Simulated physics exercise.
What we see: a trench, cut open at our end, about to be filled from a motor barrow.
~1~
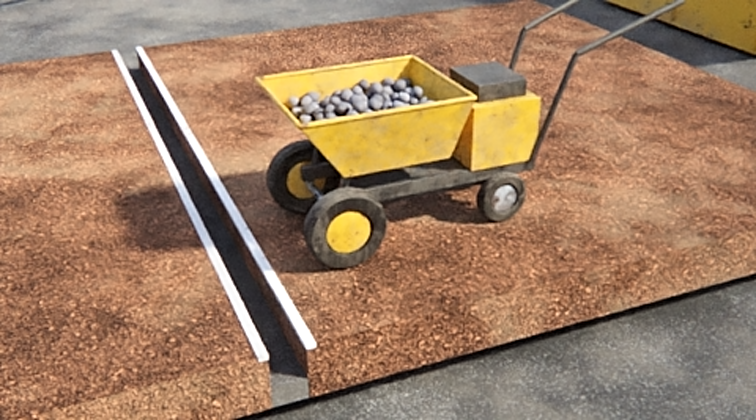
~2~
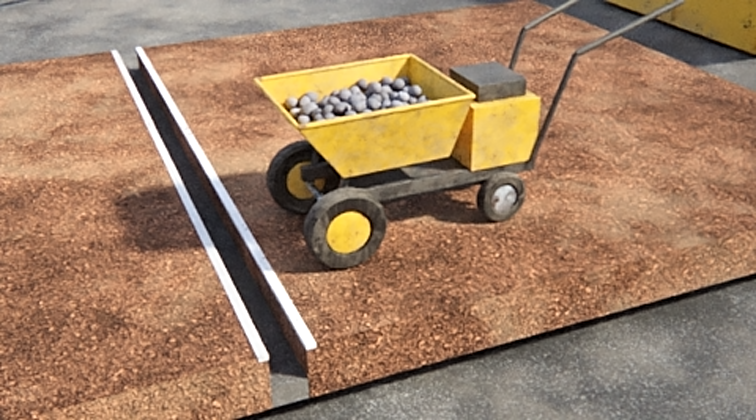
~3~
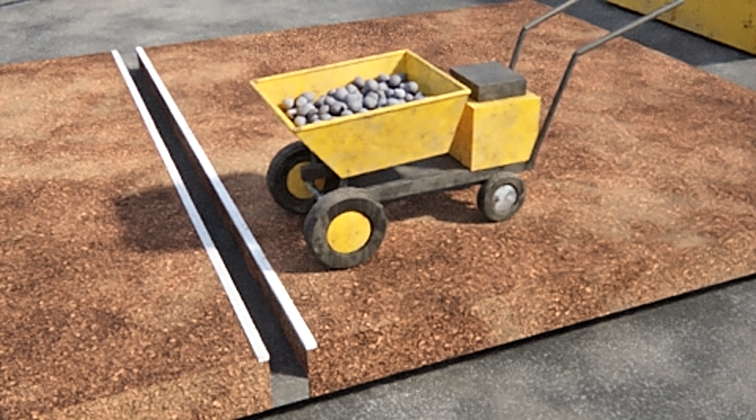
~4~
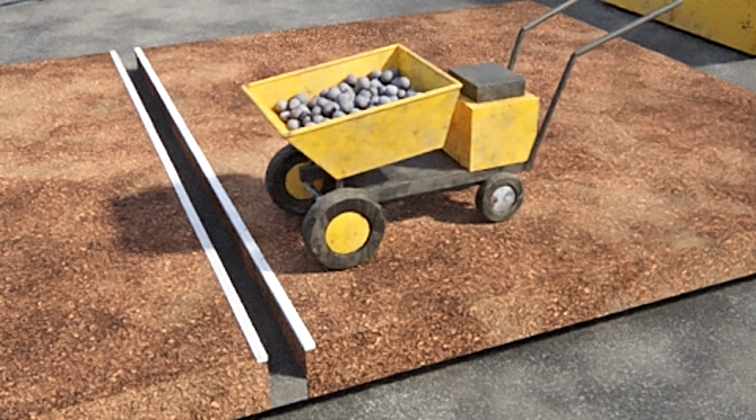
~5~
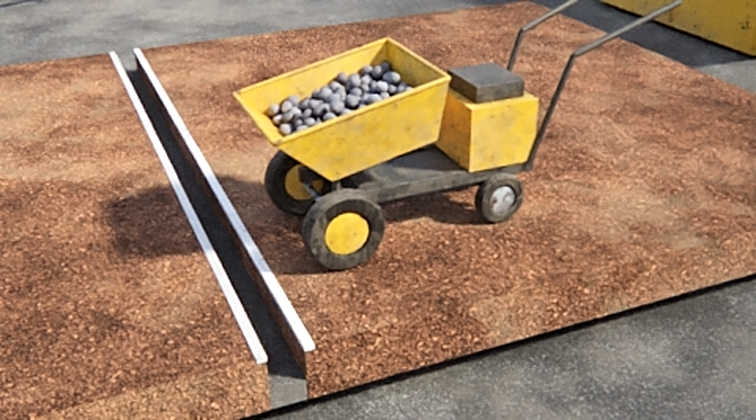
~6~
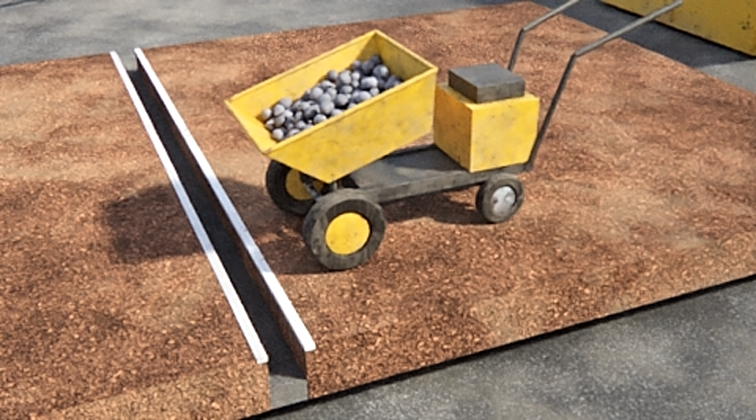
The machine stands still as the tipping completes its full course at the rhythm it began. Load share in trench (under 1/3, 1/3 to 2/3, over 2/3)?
The trench will get the low band, below a third.
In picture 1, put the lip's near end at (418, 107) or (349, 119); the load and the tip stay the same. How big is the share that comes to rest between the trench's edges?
Around 30 % the first time and around 50 % the second.
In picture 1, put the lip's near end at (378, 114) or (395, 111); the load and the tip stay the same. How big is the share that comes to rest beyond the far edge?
That would be roughly 20 in a hundred and then roughly 10 in a hundred.
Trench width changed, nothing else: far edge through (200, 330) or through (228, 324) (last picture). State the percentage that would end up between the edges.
In turn 50 and 10 in a hundred.
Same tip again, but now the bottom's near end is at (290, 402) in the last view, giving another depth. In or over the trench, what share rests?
0 %.
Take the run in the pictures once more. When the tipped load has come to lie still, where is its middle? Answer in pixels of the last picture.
Close to (154, 267) in the last picture.
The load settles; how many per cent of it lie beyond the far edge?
Close to 90 in a hundred.
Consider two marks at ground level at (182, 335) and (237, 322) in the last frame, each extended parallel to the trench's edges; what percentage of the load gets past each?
Estimate: 50 %, then 90 %.
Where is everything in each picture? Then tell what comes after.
Lip of the skip near (300, 127), level; top of the load near (373, 106), round cobbles; first edge of the trench near (290, 307); far edge near (244, 318), the trench under half as wide as the skip, and about as deep as wide, in the first frame.
Lip of the skip near (298, 128), level; top of the load near (377, 108), in the second frame.
Lip of the skip near (293, 131), tipped barely; top of the load near (383, 105), in the third frame.
Lip of the skip near (284, 136), tipped a little; top of the load near (376, 101), in the fourth frame.
Lip of the skip near (274, 144), tipped a little; top of the load near (384, 100), in the fifth frame.
Lip of the skip near (264, 153), tipped clearly; top of the load near (374, 96); first edge of the trench near (289, 309); far edge near (243, 320), in the sixth frame.
Shortly afterwards, skip tipped steeply; the whole lot in the skip.
Next, skip tipped right over; the bulk in the skip; a little beyond it; only a few falling.
Some moments later, skip tipped right over; near a quarter in the skip; the bulk beyond it; only a few falling.
In the end, skip tipped right over; a little in the skip; only a few in or heaped over the trench; the bulk beyond it.
